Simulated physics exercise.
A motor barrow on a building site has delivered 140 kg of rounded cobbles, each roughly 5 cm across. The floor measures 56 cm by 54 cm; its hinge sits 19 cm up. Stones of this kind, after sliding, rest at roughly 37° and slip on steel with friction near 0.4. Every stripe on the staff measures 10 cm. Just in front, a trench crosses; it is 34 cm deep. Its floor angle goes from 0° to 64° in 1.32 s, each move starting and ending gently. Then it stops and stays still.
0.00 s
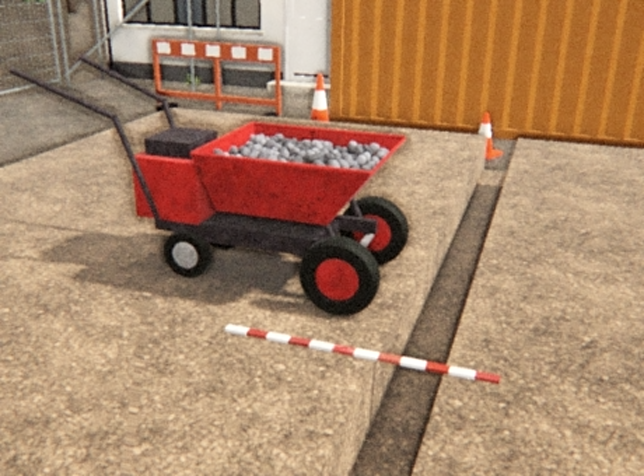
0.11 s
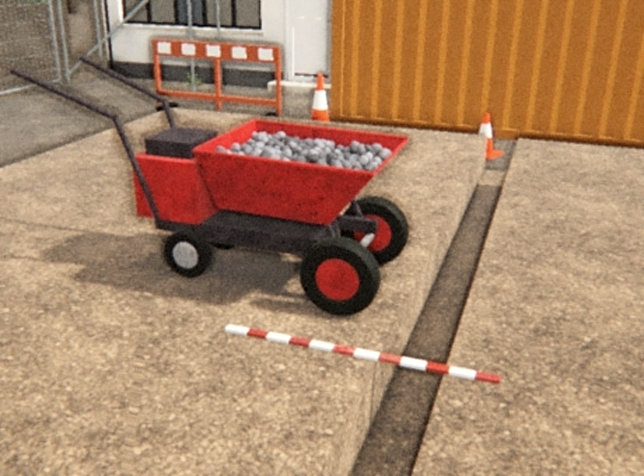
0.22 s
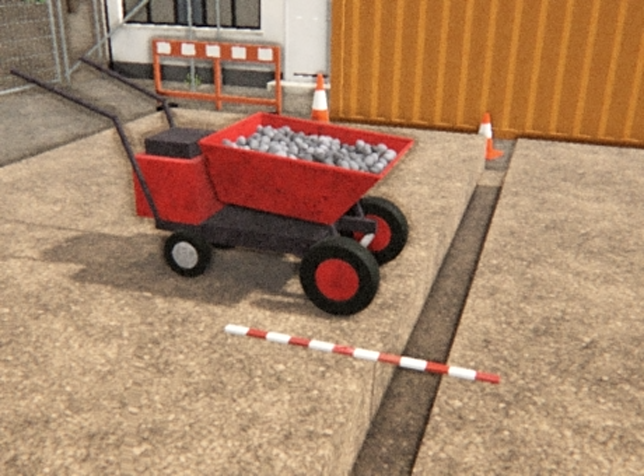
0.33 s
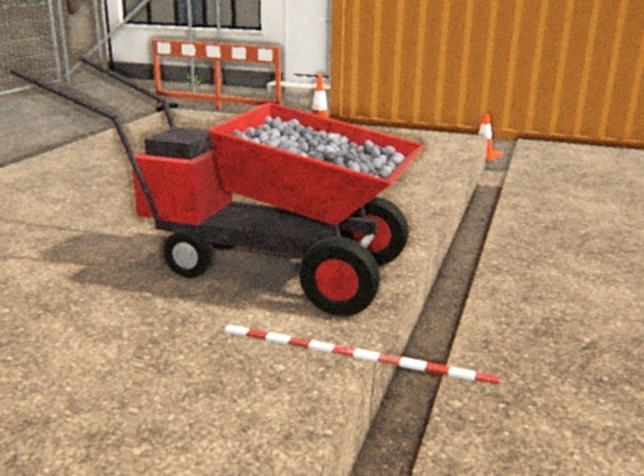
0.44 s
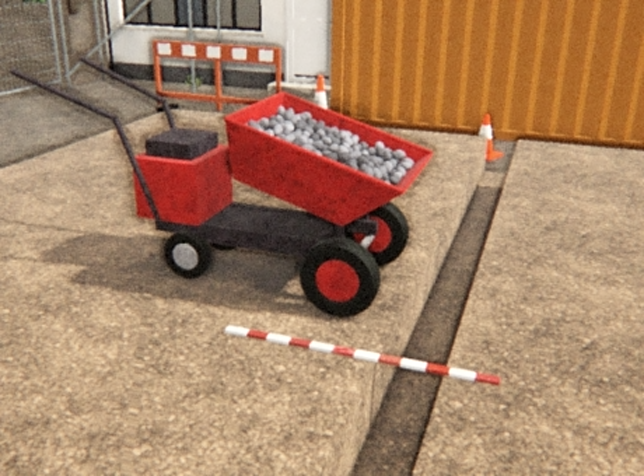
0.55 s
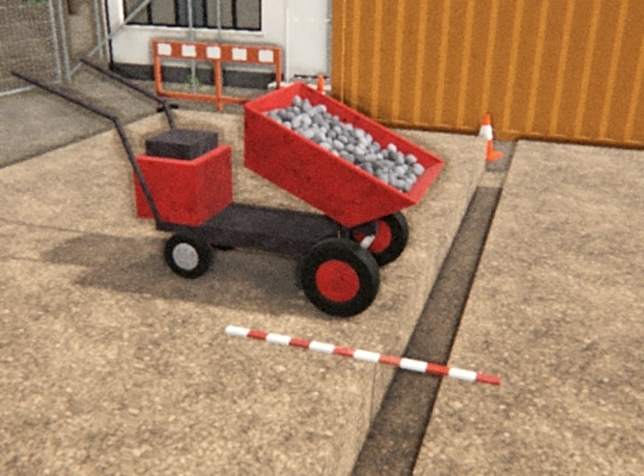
The red skip of a motor barrow, heaped with rounded grey cobbles, sits level beside a trench and a red-and-white striped staff. Its left end then lifts gently, and the skip tilts steadily steeper toward the trench on the right, the cobbles still inside, while the wheels stay in place.
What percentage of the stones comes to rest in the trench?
About 23 per cent.
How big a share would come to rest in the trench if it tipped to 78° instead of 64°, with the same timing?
The trench would hold about 15% of it.
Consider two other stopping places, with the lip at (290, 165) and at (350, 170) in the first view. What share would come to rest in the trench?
85 and 45 %.
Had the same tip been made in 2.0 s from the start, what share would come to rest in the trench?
It would come to roughly 25 per cent.
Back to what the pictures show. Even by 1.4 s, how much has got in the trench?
At that moment: Approx. 0 %.
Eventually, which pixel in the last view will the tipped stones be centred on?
Centre estimate: Around (504, 306).
After 1.0 s the floor is at 54°; 100 % in the skip; the foremost stones are at (461, 228).
After 1.4 s the floor is at 64°; 72 % in the skip, 28 % past the trench; the foremost stones are at (546, 308).
After 1.8 s the floor is at 64°; 41 % in the skip, 59 % past the trench; the foremost stones are past the picture's edge.
After 3.7 s the floor is at 64°; 6 % in the skip, 23 % in the trench, 71 % past the trench; the foremost stones are past the picture's edge.
